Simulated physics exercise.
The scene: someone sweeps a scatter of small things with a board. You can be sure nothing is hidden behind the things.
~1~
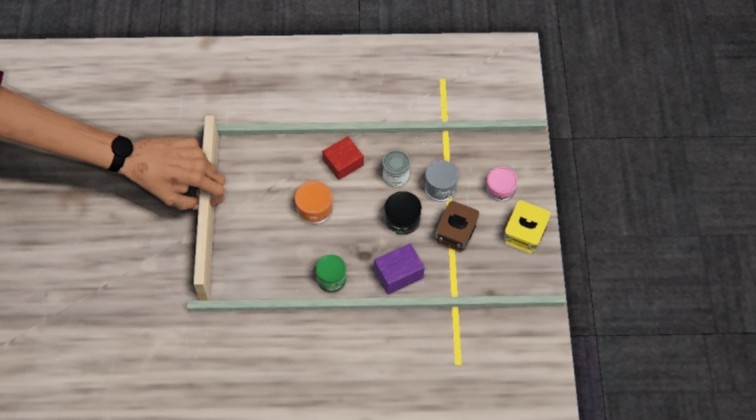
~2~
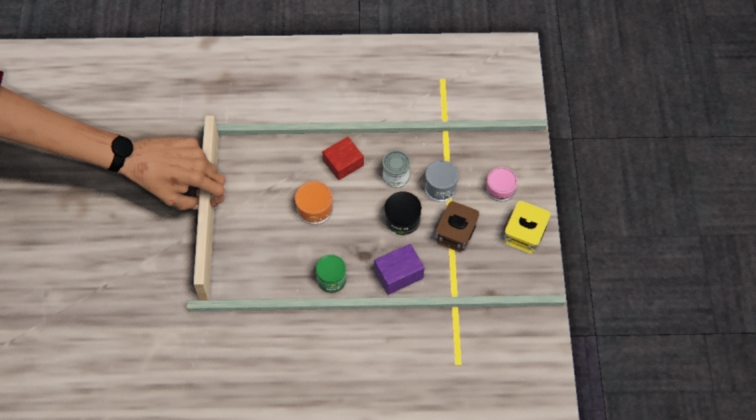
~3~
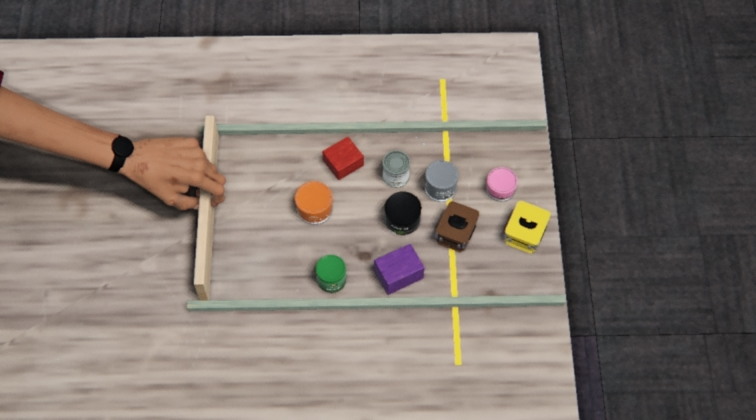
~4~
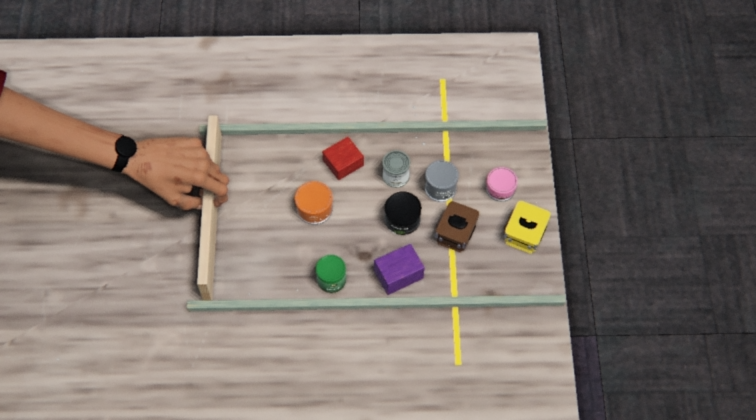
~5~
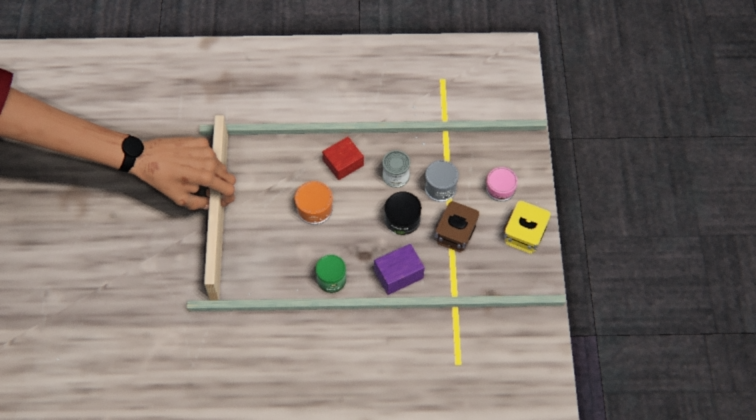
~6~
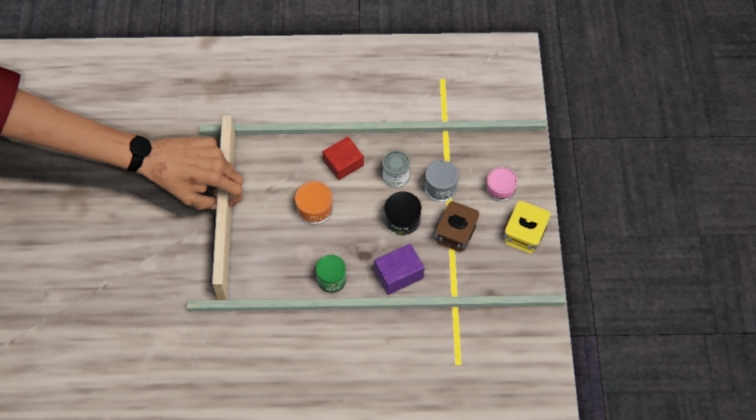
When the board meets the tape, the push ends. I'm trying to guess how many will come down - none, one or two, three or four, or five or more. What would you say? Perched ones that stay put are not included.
After the sweep, the pieces gone from the top come to zero, as it turns out.
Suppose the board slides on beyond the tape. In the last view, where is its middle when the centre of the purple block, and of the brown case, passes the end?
When the purple block crosses, the middle is near (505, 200); when the brown case crosses, near (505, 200).
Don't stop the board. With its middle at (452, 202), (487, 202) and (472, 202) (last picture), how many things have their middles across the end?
In order of the places given, that's 0, 2 and 1.
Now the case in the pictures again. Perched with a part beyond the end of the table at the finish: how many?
So the number is 1.
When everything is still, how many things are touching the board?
In total, 4.
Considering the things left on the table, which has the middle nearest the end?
Nearest once everything settles: Yellow case.
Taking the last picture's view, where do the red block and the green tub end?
For the red block it's (462, 150), and for the green tub it's (468, 271).
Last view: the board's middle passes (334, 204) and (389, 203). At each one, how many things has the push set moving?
First position 3; second position 8.
A little later, none off yet; yellow case at rest near (527, 228); pink tin at rest near (502, 184); brown case at rest near (457, 227).
When it is over, the number that fall off is zero.
